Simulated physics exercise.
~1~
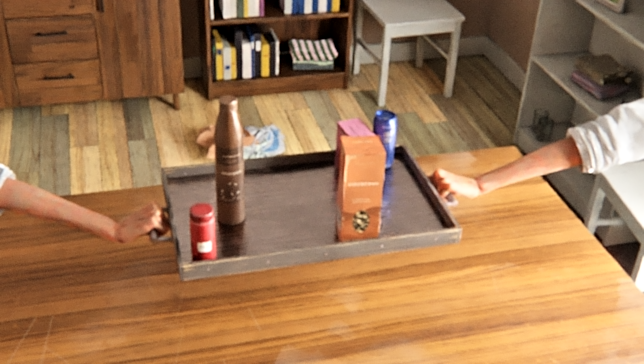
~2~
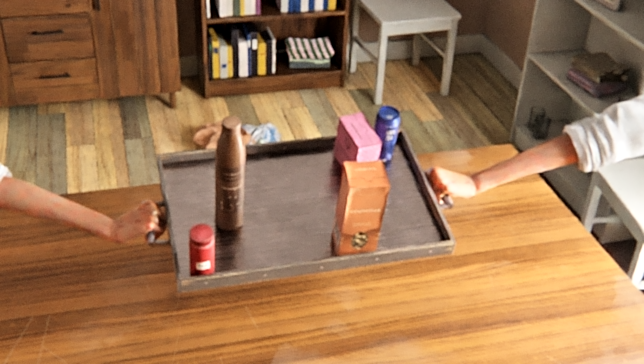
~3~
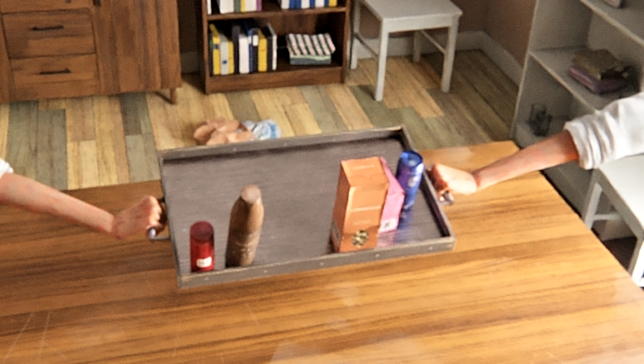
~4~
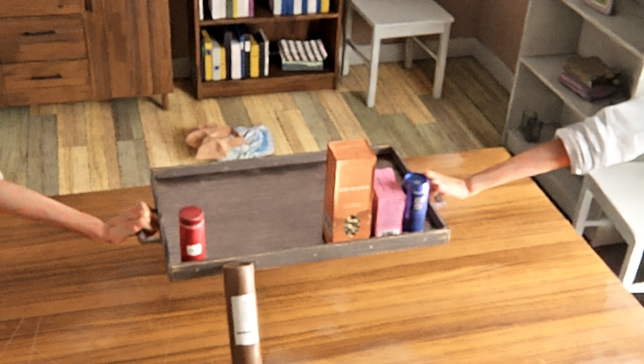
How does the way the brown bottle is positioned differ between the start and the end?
At the start the brown bottle is upright on the tray, and at the end it is upside down, off the near side of the tray.
